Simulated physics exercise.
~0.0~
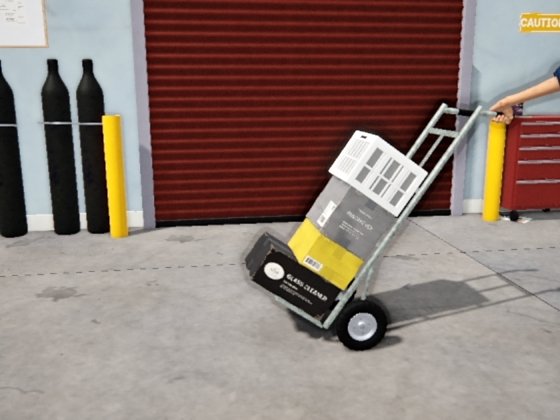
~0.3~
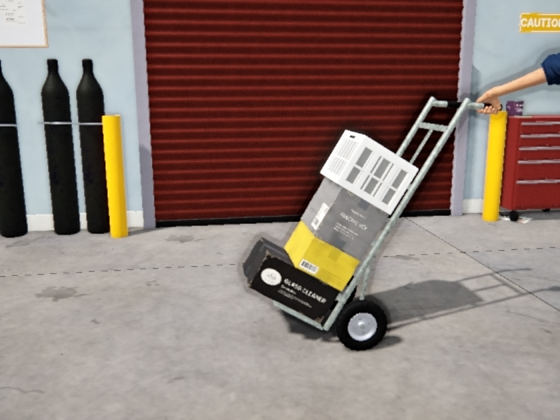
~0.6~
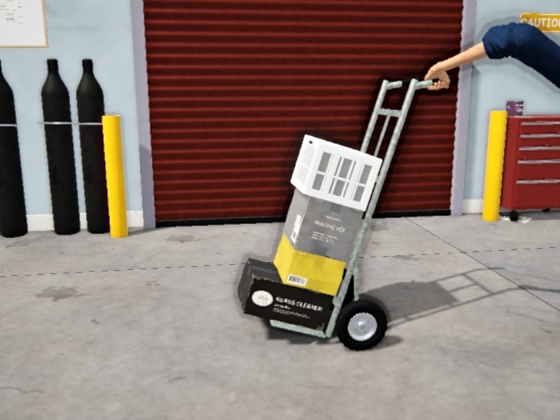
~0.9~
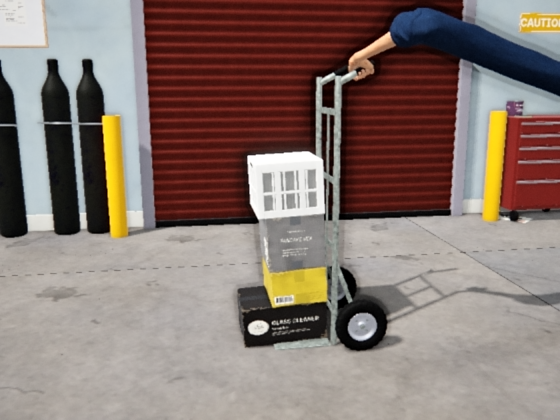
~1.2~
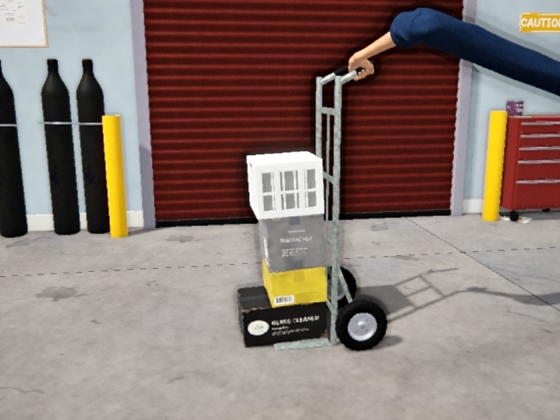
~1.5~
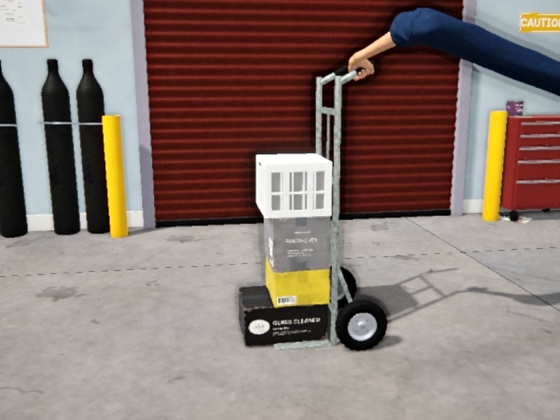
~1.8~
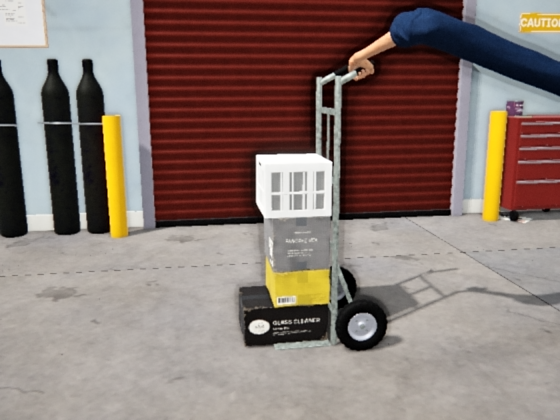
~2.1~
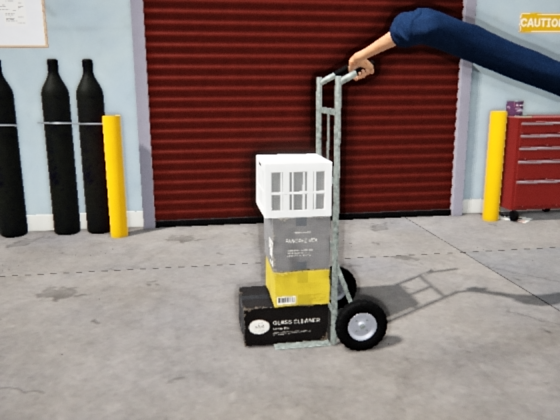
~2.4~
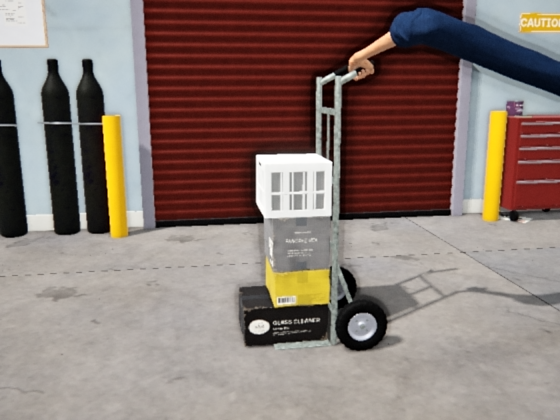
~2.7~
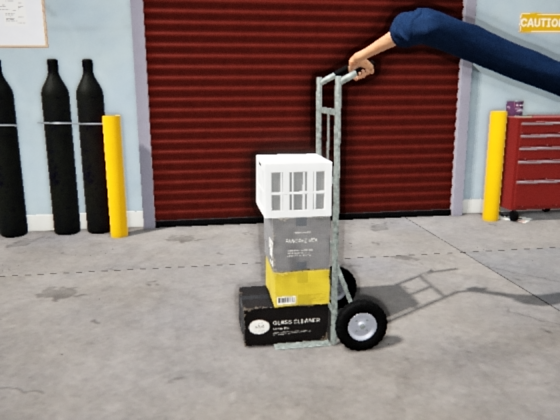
We see a hand tipping a leaning hand truck upright in front of a red shutter, carrying a black box, yellow parcel, grey parcel and white crate. The stack rocks slightly as the truck stands up, then settles and stays stacked while the hand holds the truck still.
